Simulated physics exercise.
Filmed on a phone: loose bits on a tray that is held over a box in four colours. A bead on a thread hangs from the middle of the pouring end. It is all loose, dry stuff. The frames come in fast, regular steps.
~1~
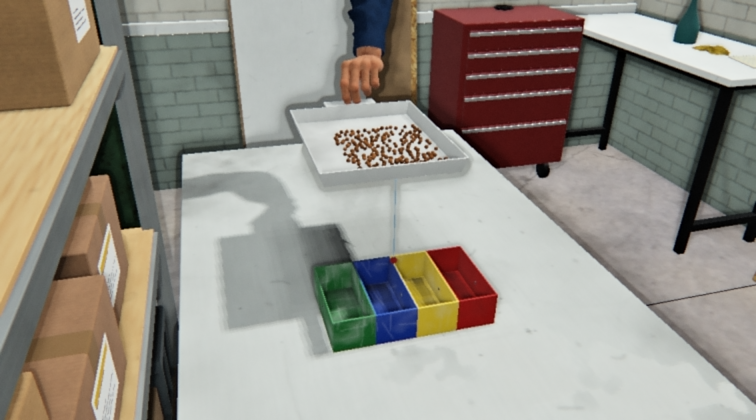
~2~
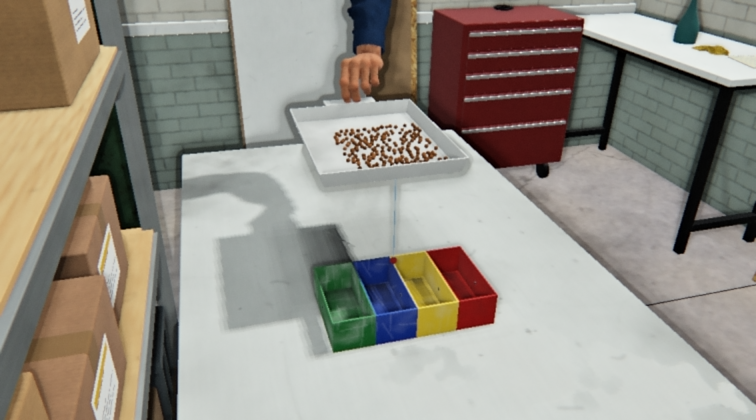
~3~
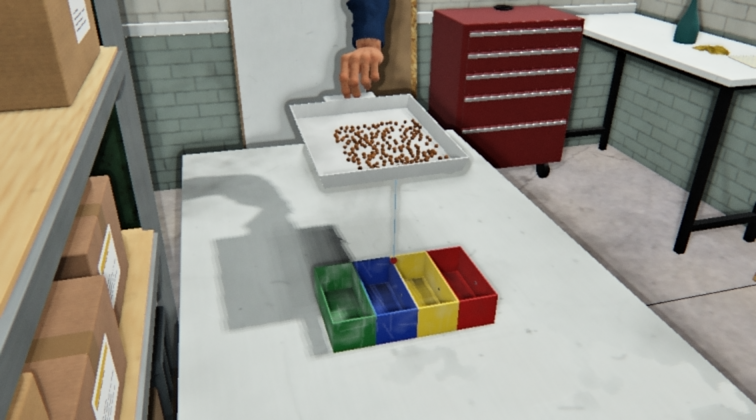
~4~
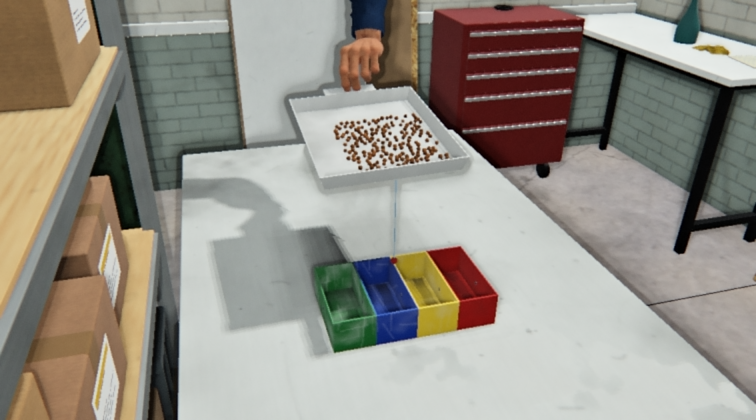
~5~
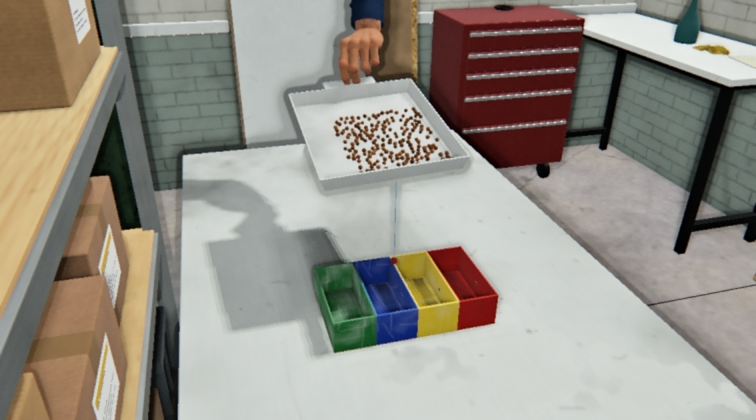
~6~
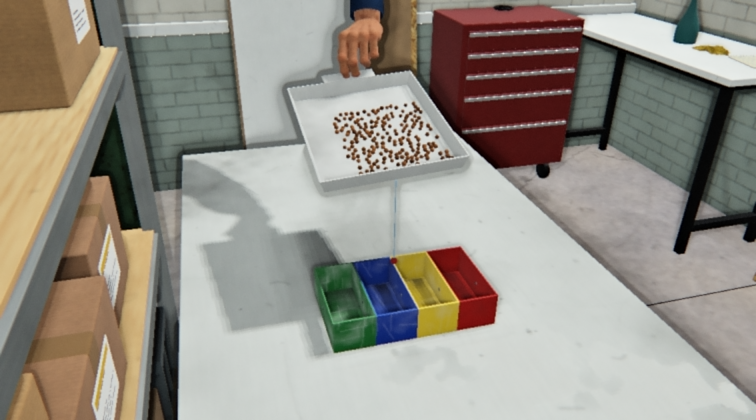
In a workshop, a hand holds a white tray of small brown balls above a table with a green, blue, yellow and red box, then gradually raises the tray's far side, tilting it slightly toward its near left corner.
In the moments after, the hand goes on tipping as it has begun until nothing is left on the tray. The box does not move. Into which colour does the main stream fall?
The green cell gets the most.
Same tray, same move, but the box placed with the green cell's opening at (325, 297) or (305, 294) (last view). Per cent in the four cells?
In turn 100 and 100 in a hundred.
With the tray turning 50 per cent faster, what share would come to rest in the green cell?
Near 80 %.
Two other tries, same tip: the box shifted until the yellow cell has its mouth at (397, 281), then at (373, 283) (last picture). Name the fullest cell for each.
The first try: Green. The second: The cell in blue.
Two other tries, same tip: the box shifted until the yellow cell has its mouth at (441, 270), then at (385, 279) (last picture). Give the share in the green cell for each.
Near 20 % and 20 %.
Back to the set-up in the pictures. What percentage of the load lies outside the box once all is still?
Close to 10 per cent.
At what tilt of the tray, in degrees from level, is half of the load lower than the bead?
At about 95°.
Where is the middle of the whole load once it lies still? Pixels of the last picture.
Around (344, 318).
Soon after the last picture, tray tipped steeply; nearly all on the tray; a stray few in the green cell; a stray few falling or outside the box.
A little later, tray tipped right over; about a quarter on the tray; about a third in the green cell; a small part in the blue cell; about a third falling or outside the box.
Later still, tray tipped past a quarter turn; most in the green cell; a small part in the blue cell; a small part falling or outside the box.
At rest, tray tipped past a quarter turn; most in the green cell; a small part in the blue cell; none in the yellow cell; none in the red cell; a small part outside the box.
